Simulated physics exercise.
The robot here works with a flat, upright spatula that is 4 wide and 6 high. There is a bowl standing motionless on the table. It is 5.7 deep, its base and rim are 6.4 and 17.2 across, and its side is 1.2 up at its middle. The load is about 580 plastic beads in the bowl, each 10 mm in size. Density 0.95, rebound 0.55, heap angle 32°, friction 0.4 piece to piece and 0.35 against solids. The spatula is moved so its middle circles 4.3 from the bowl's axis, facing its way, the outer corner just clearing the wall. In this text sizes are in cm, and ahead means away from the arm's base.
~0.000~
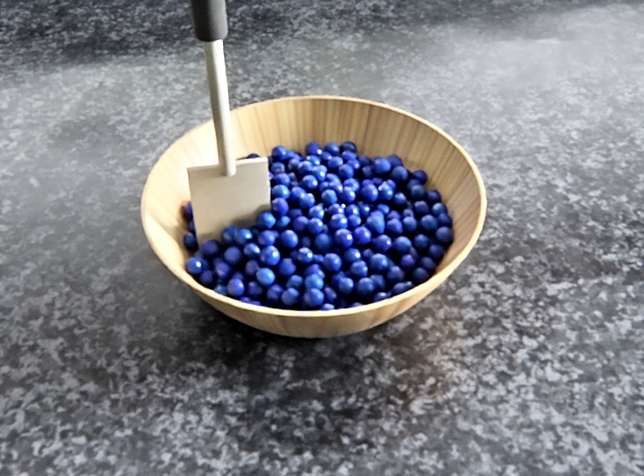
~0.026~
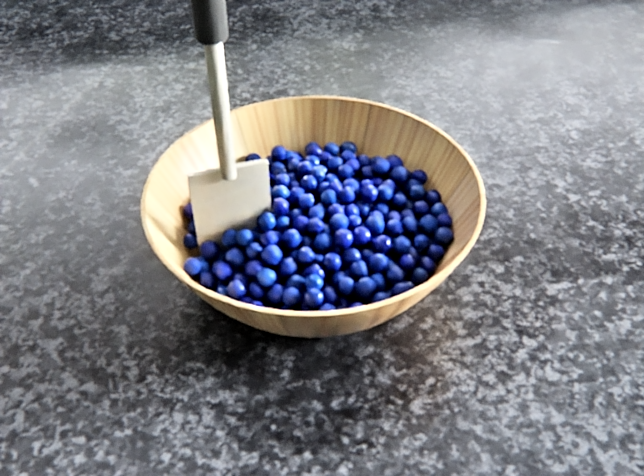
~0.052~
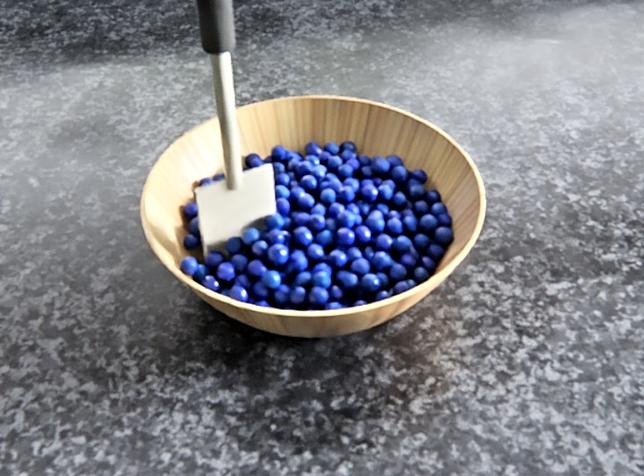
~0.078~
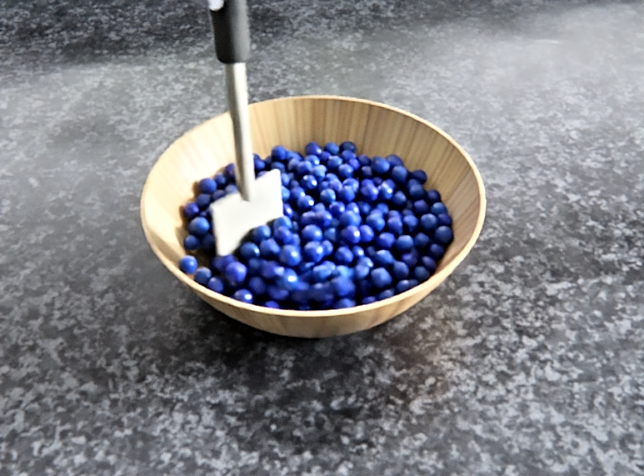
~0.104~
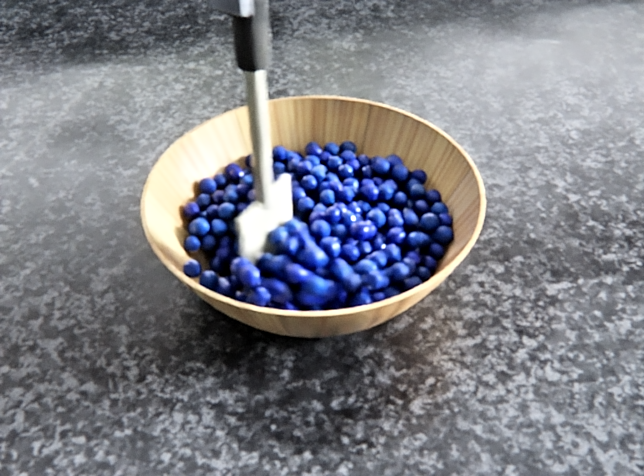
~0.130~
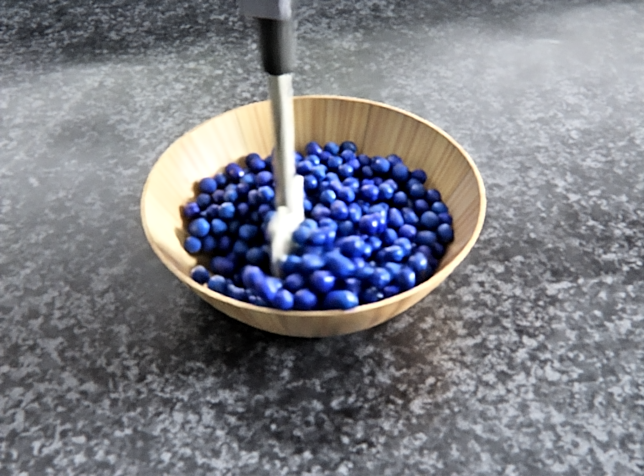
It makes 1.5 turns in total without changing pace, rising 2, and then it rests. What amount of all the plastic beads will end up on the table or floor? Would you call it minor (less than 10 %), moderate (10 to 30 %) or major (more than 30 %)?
I would call it moderate.
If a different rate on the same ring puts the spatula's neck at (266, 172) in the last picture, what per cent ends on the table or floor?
It works out to roughly 20 percent.
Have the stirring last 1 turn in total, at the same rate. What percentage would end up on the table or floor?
15 %.
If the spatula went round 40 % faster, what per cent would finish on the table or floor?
30 %.
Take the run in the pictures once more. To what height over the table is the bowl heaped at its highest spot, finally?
About 5.5 cm.
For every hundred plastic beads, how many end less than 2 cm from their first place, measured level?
30 %.
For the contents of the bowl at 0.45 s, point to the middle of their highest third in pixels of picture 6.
Centre of upper third: Approx. (292, 147) px.
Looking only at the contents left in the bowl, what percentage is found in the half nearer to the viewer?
50 %.
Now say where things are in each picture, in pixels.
In the first picture, spatula neck at (224, 139), 0° round; upper third of the load around (317, 212), from x 190 to 445, top at y 150; 582 in the bowl.
In the second picture, spatula neck at (225, 142), 5° round; upper third of the load around (316, 213), from x 190 to 445, top at y 150.
In the third picture, spatula neck at (231, 153), 18° round; upper third of the load around (314, 218), from x 190 to 445, top at y 150.
In the fourth picture, spatula neck at (244, 163), 33° round; upper third of the load around (320, 223), from x 190 to 445, top at y 150.
In the fifth picture, spatula neck at (262, 171), 48° round; upper third of the load around (327, 230), from x 190 to 445, top at y 150.
In the sixth picture, spatula neck at (284, 176), 63° round; upper third of the load around (334, 231), from x 190 to 445, top at y 150; 582 in the bowl.
By 0.45 s, 249° round, highest piece 9 above the table; 508 in the bowl, 51 on the table or floor, 23 in flight or on the tool.
By 0.78 s, 75° round, highest piece 7 above the table; 458 in the bowl, 118 on the table or floor, 6 in flight or on the tool.
By 1.14 s, 180° round, highest piece 5 above the table; 452 in the bowl, 130 on the table or floor.
By 1.84 s, 180° round, highest piece 5 above the table; 452 in the bowl, 130 on the table or floor.
Final count, 452 in the bowl, 130 on the table or floor. That is 22 % on the table or floor.
